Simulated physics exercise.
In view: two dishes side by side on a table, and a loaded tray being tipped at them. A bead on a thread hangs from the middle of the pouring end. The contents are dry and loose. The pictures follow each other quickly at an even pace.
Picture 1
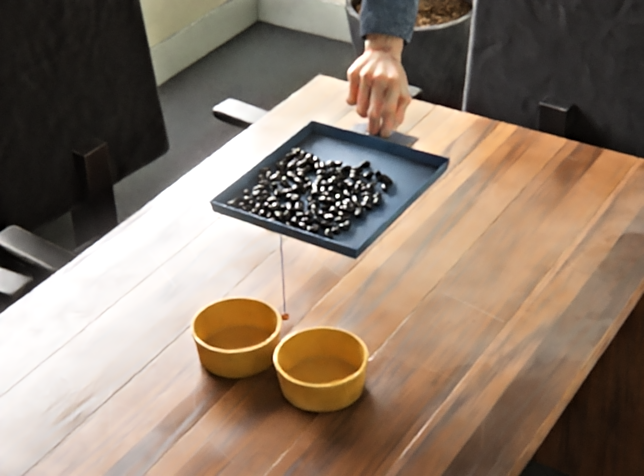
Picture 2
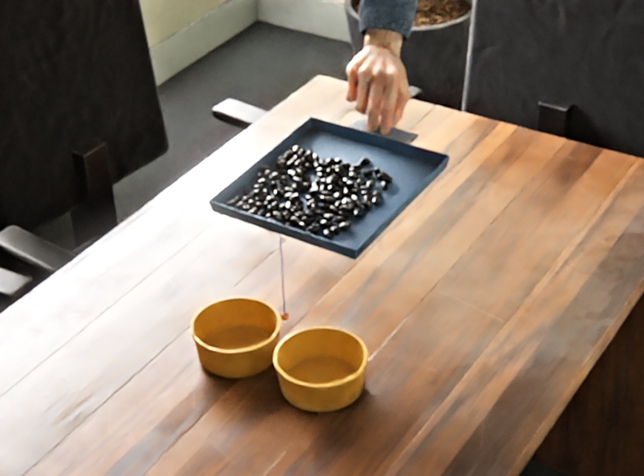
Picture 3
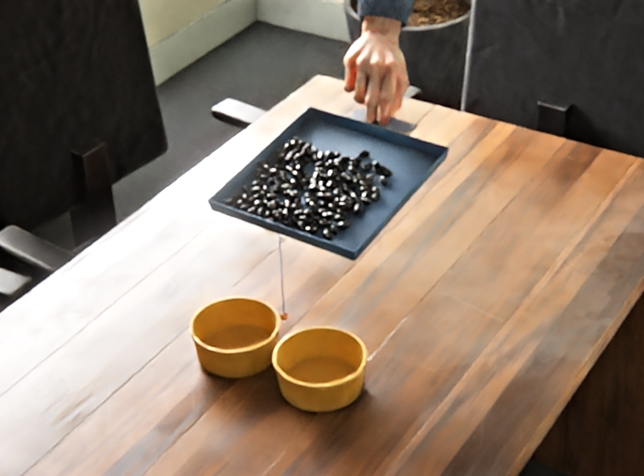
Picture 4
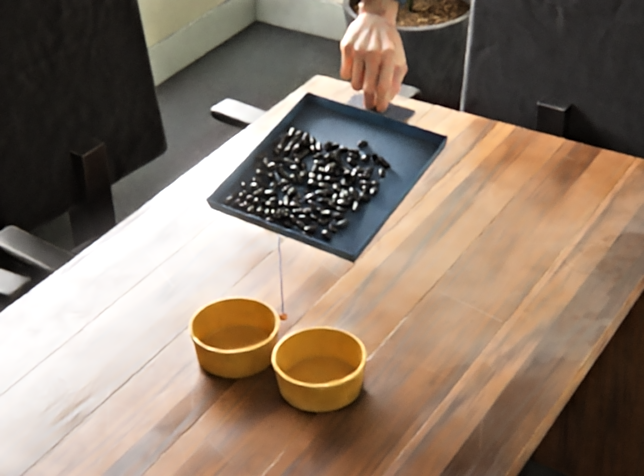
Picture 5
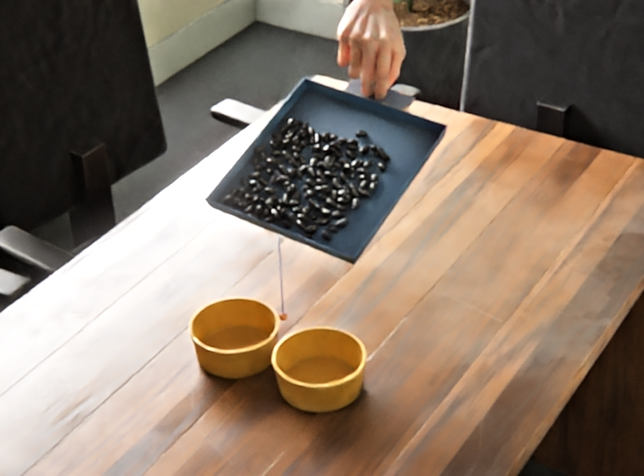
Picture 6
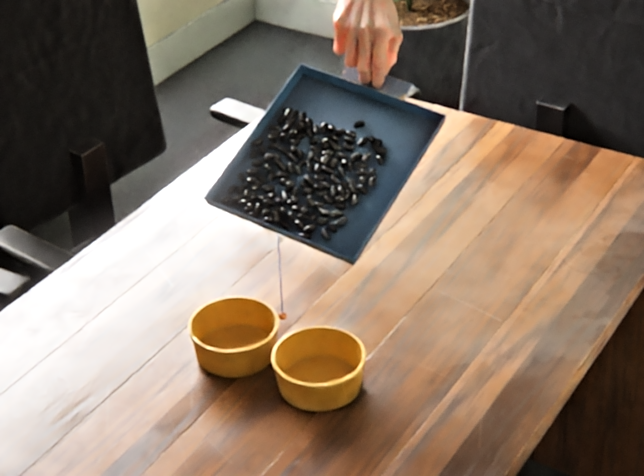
A hand raises the back of a dark tray of black beans above two yellow dishes.
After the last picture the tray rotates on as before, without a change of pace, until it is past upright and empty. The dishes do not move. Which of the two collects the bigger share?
More goes to the right dish.
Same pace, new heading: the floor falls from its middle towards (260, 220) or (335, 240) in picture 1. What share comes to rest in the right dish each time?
Near 0 % and 70 %.
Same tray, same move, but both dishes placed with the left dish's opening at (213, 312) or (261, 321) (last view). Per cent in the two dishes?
In turn 40 and 40 in a hundred.
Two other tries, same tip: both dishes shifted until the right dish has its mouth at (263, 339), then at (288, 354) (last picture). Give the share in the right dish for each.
In turn 40 and 50 in a hundred.
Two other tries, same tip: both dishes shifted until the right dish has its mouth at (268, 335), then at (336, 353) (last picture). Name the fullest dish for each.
One: The right-hand dish. Two: Right.
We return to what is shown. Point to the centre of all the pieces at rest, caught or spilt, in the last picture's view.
Around (290, 387).
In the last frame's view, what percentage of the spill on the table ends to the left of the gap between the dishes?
Near 80 %.
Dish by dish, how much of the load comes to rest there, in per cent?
Left dish near 0 in a hundred; right dish near 50.
Just after the last frame, tray tipped steeply; almost all on the tray; just a few in the air.
A moment on, tray tipped past a quarter turn; almost all on the tray; just a few in the right dish; just a few outside both.
Further on, tray tipped past a quarter turn; roughly half in the right dish; about a tenth in the left dish; roughly half outside both.
When it is over, tray tipped past a quarter turn; roughly half in the right dish; about a tenth in the left dish; roughly half outside both.
